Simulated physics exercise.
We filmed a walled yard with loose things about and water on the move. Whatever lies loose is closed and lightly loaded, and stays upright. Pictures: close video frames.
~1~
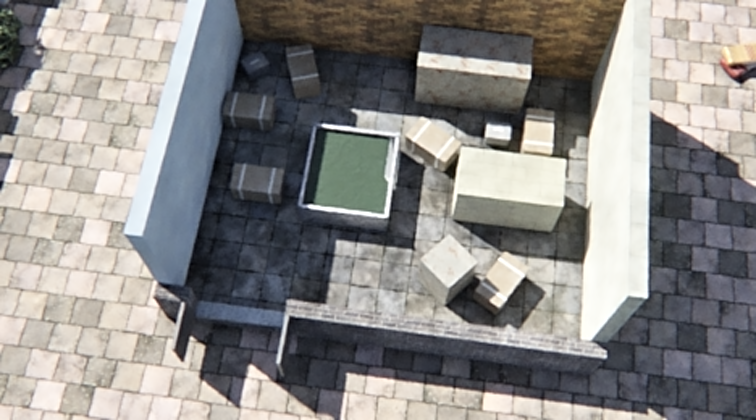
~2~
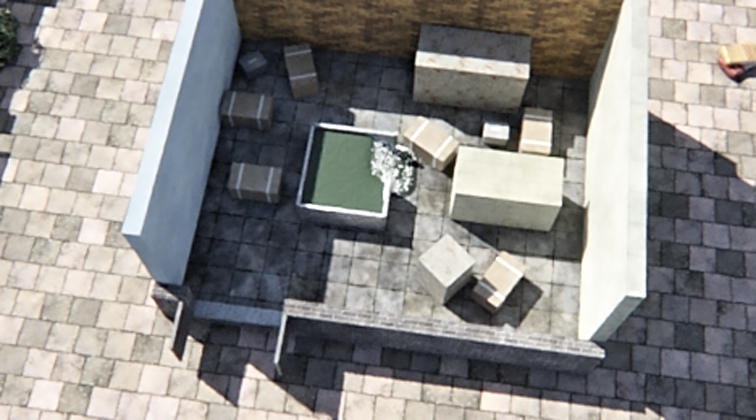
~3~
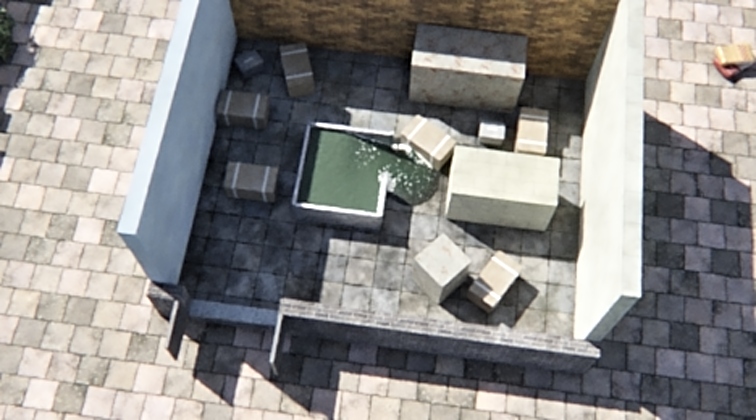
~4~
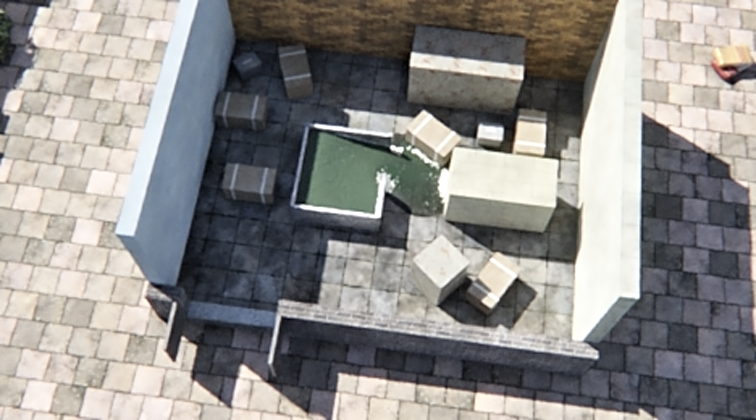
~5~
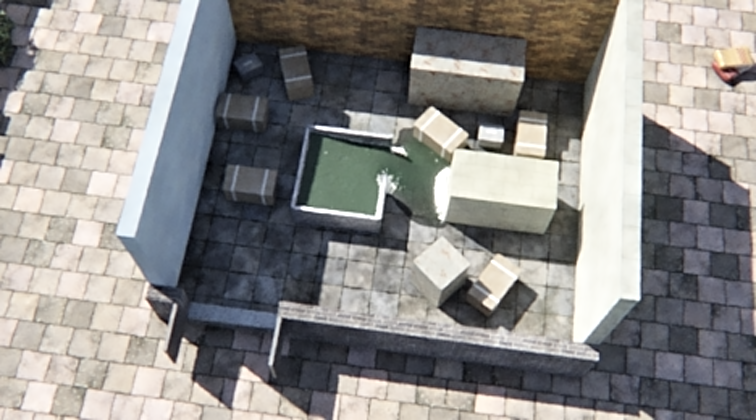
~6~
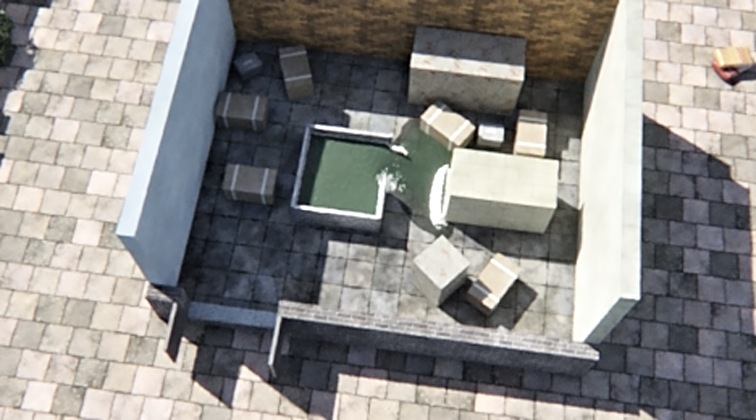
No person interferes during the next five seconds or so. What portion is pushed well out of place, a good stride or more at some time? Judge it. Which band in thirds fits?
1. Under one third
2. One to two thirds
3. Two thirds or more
One to two thirds.
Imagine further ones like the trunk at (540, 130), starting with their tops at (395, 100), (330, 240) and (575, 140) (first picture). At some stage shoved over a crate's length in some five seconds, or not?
Per listing: Largely stays, largely stays, largely stays.
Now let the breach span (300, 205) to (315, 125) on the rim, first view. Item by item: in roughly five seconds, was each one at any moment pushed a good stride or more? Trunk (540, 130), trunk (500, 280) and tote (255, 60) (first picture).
Taking them one at a time, the first not displaced that far, the second not displaced that far and the third gets shoved clear.
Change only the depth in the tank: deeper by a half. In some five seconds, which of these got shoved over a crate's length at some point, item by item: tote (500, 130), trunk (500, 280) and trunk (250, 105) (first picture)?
In the order asked: Over that distance, over that distance and below that distance.
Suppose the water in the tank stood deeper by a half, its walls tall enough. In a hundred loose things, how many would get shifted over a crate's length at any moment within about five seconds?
Roughly 50 %.
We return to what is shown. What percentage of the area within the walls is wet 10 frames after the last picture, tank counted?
My figure is about 35 percent.
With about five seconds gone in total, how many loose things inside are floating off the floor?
I make it 3 of them.
A moment on, 1 of 8 are well off their spots; 0 afloat.
Next, 3 of 8 are well off their spots; 3 afloat.
Later, 3 of 8 are well off their spots; 3 afloat.
In the end, 3 of 8 are well off their spots, and 3 have been at some point; 3 afloat.
